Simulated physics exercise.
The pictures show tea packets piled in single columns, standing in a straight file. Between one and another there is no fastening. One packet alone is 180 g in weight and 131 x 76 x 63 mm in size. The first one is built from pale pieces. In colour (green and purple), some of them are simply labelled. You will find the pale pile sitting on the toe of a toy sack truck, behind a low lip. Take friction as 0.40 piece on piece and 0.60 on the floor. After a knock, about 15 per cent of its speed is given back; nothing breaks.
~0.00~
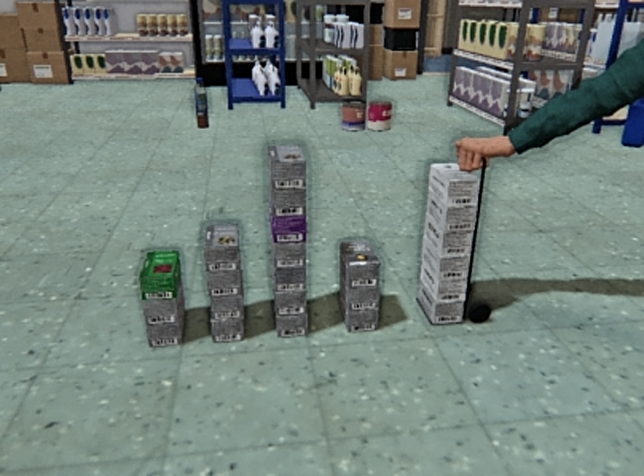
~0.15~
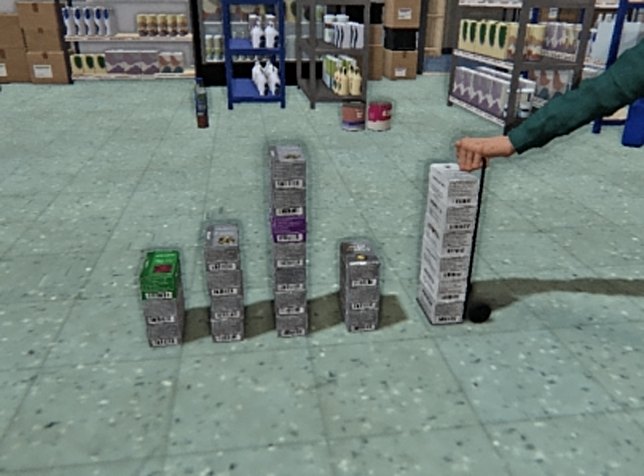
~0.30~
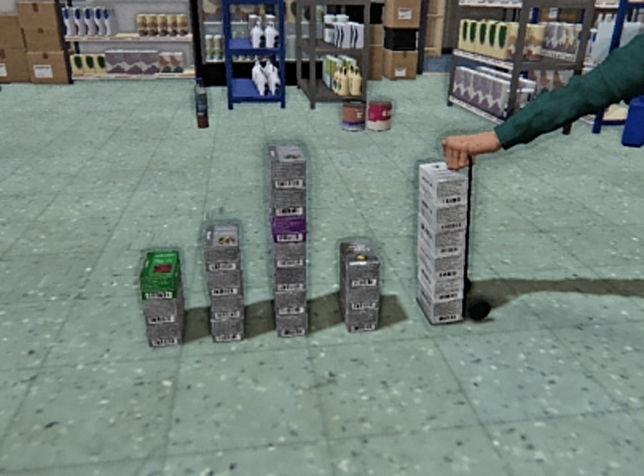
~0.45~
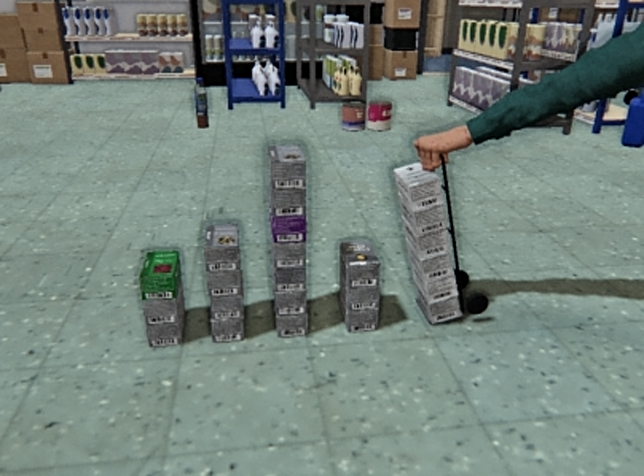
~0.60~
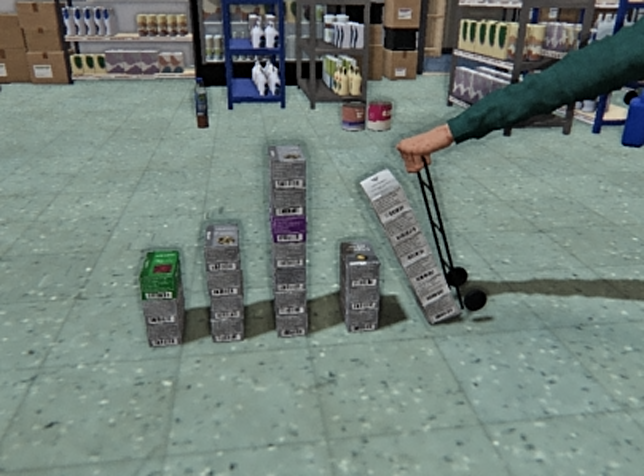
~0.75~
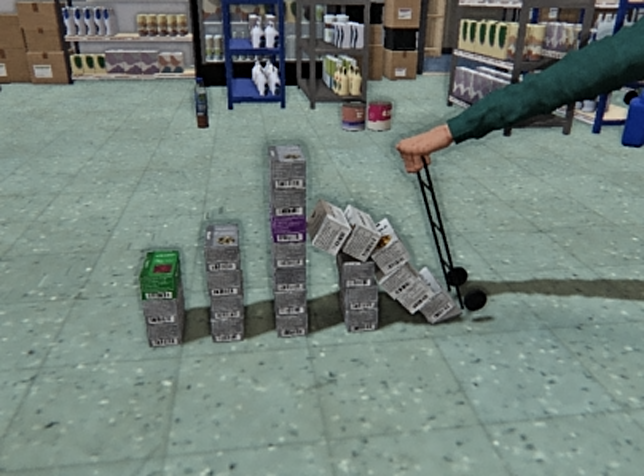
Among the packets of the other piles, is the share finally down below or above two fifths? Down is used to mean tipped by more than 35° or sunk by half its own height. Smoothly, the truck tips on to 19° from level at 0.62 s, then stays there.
Below.
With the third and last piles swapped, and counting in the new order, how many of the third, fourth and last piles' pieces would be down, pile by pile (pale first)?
Down per pile: Third 0, fourth 0, last 0.
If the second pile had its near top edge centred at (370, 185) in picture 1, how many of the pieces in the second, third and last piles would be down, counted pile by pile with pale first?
Pile by pile that makes second 6, third 7, last 3.
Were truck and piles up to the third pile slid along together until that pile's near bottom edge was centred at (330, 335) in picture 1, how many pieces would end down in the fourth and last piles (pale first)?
Fourth 0, last 0.
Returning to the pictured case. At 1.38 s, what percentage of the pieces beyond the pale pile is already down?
By then 0 %.
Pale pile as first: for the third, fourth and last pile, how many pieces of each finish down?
From the third pile 0, from the fourth pile 0 and from the last pile 0.
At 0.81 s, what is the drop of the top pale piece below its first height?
Drop so far: Roughly 12 cm.
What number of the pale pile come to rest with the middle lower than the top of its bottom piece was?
2.
After 0.81 s, 5 of the pale pile down; none of the 17 other packets down, 3 disturbed.
After 1.06 s, 6 of the pale pile down; none of the 17 other packets down, 5 disturbed; purple packet 5 mm from its place.
After 1.38 s, 6 of the pale pile down; none of the 17 other packets down, 4 disturbed.
In the end (1.7 s), 6 of the pale pile down; none of the 17 other packets down, 5 disturbed; purple packet 5 mm from its place; green packet unmoved. That is 0 per cent. From the last view, middles, purple packet near (285, 219), green packet near (161, 275).
